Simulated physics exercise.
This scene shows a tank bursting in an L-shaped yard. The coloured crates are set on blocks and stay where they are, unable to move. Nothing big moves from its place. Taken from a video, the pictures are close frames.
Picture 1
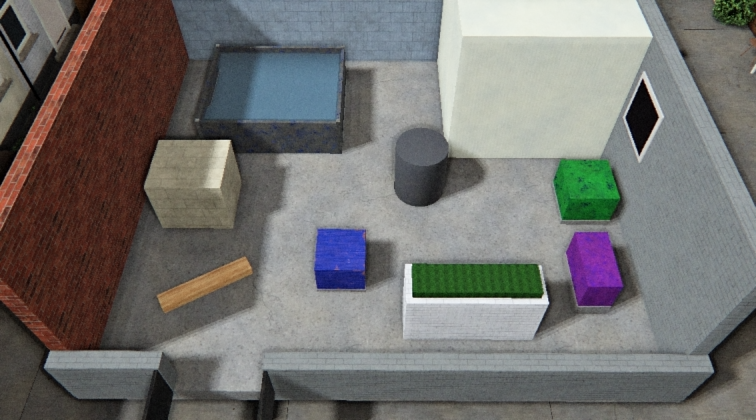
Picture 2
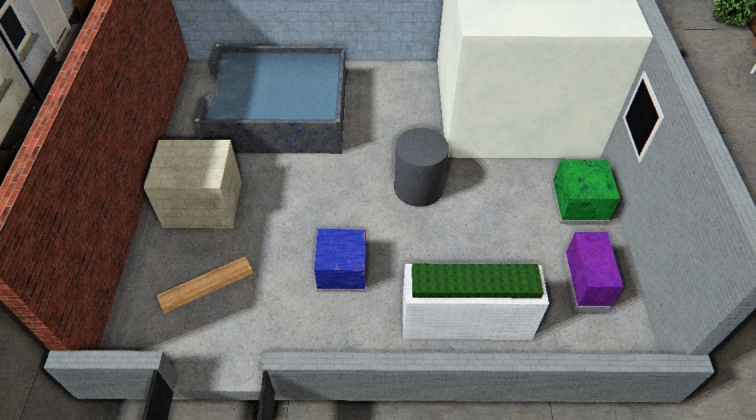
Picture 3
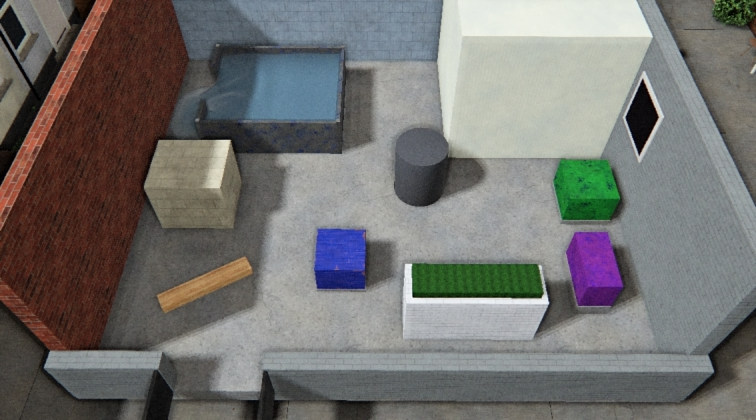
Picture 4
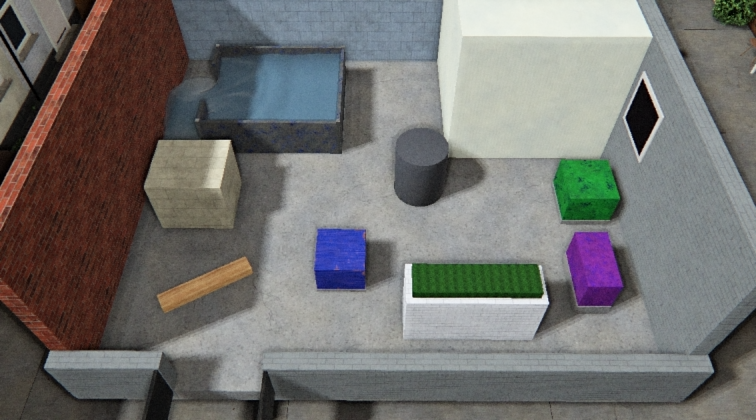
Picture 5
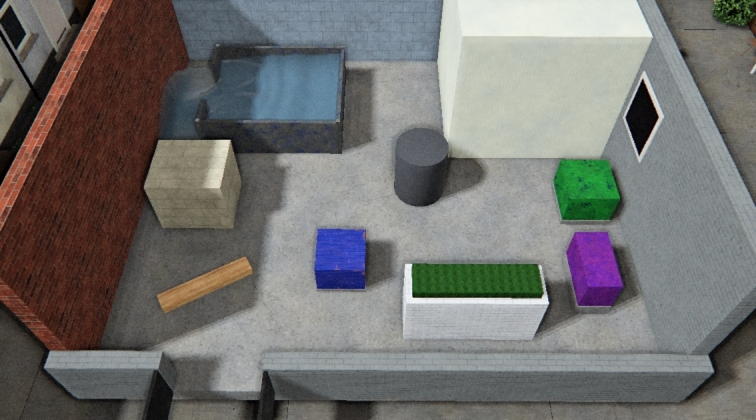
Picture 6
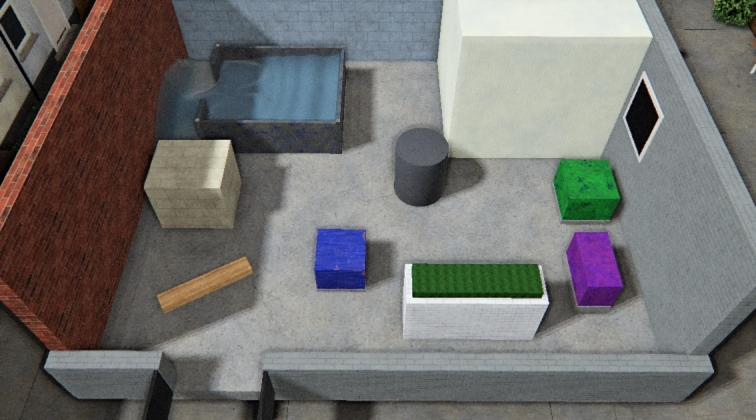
In a walled yard with coloured blocks, a grey cylinder and a planter, an open tank of water sits still, then water pours from its left side and spreads across the floor beside the brick wall, behind a beige block.
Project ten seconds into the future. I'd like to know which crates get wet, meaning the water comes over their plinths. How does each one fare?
The purple crate does not get wet. The green crate does not get wet. The blue crate does get wet.
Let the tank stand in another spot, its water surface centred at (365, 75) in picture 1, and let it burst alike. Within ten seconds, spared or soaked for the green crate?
Short answer: The green crate is missed.
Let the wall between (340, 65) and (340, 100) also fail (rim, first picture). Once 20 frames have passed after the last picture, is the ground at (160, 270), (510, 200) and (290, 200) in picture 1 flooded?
Well, the first one's left untouched, the second's sodden, and the third's sodden.
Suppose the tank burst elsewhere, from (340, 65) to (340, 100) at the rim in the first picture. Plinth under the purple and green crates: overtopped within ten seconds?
Note: Purple one is left dry; green one is overtopped.
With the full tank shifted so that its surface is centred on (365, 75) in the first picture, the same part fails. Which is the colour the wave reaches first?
It is the blue crate.
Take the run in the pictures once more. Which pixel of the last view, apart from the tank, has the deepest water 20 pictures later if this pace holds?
I'd point to about (432, 66).
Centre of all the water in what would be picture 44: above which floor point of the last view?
I reckon somewhere around (293, 149).
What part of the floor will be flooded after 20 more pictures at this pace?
Around 45 percent.
A moment on, water covers 10 % of the floor; the purple crate not reached, the green crate not reached, the blue crate not reached.
Next, water covers 25 % of the floor; the purple crate not reached, the green crate not reached, the blue crate not reached.
Then, water covers 45 % of the floor; the purple crate not reached, the green crate not reached, the blue crate not reached.
Later, water covers 85 % of the floor; the purple crate water round its plinth, the green crate water round its plinth, the blue crate water round its plinth.
In the end, water covers 100 % of the floor; the purple crate stayed above the water, the green crate stayed above the water, the blue crate was topped.
